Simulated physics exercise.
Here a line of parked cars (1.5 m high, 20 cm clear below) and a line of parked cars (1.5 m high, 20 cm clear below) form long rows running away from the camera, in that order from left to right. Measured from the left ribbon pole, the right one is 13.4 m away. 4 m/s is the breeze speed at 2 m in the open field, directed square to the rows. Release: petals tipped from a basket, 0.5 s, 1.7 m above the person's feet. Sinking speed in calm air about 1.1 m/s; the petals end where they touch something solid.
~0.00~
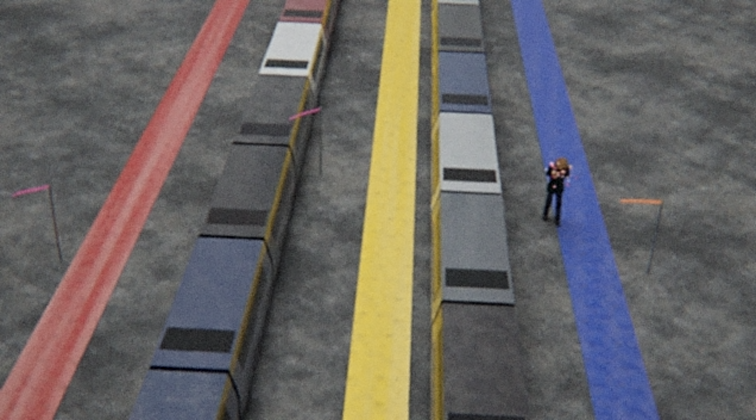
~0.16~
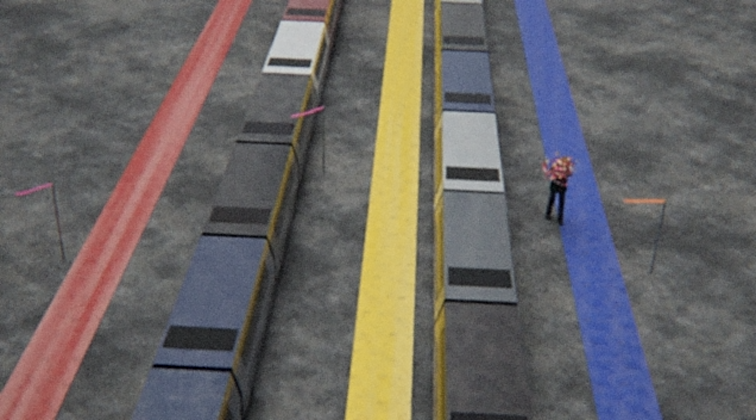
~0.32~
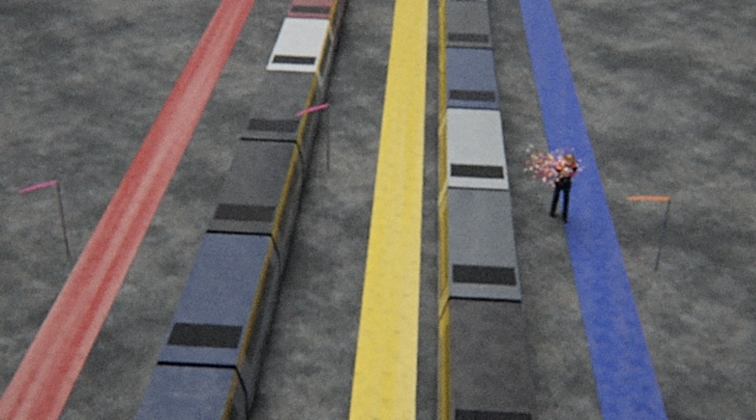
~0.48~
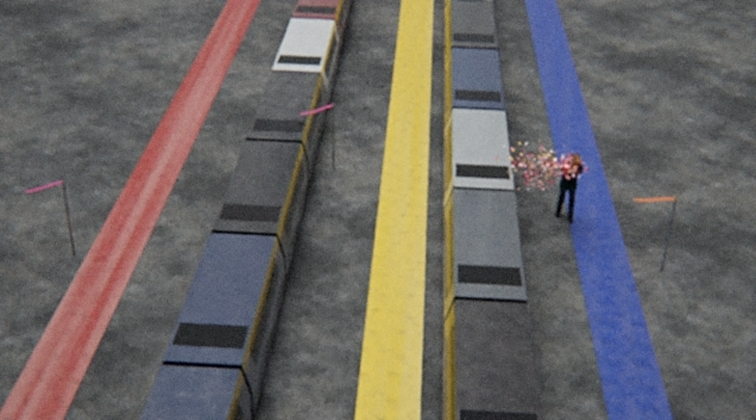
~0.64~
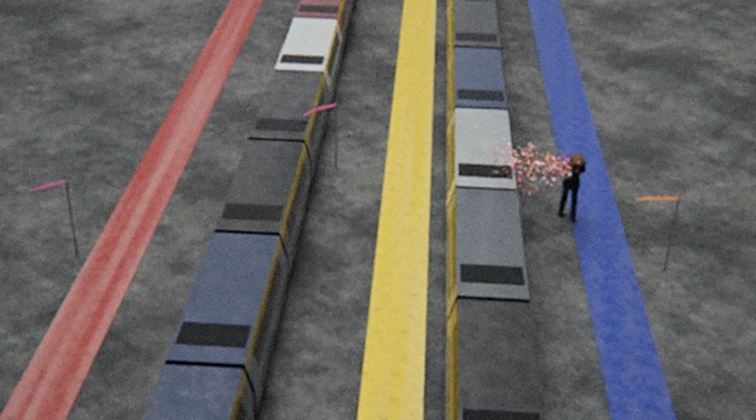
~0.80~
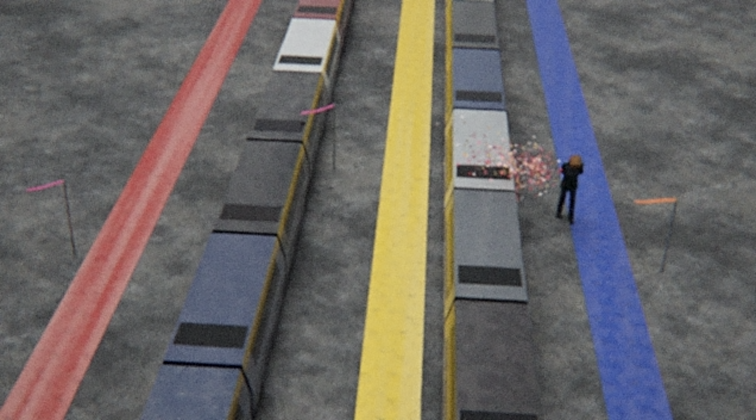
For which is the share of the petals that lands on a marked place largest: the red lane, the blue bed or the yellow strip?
It is yellow that catches most.
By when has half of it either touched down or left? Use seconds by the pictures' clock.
Roughly at 2.0 s.
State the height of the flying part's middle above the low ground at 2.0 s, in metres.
1.2 m.
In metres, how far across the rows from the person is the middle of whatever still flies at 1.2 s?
My estimate would be some 2.5 metres.
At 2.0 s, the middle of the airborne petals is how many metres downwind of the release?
I'd put it near 4.5 metres.
After 1.2 s, 36 % is no longer flying here, and 0 % lies on the yellow strip, 0 % on the red lane and 0 % on the blue bed; the middle of what still flies is 1.8 m above the low ground, near (460, 158).
After 2.0 s, 50 % is no longer flying here, and 0 % lies on the yellow strip, 0 % on the red lane and 0 % on the blue bed; the middle of what still flies is 1.3 m above the low ground, near (387, 173).
After 3.5 s, 84 % is no longer flying here, and 13 % lies on the yellow strip, 0 % on the red lane and 0 % on the blue bed; the middle of what still flies is 0.7 m above the low ground, near (315, 187).
After 8.0 s, 100 % is no longer flying here, and 16 % lies on the yellow strip, 0 % on the red lane and 0 % on the blue bed.
After 45.0 s, 100 % is no longer flying here, and 16 % lies on the yellow strip, 0 % on the red lane and 0 % on the blue bed.
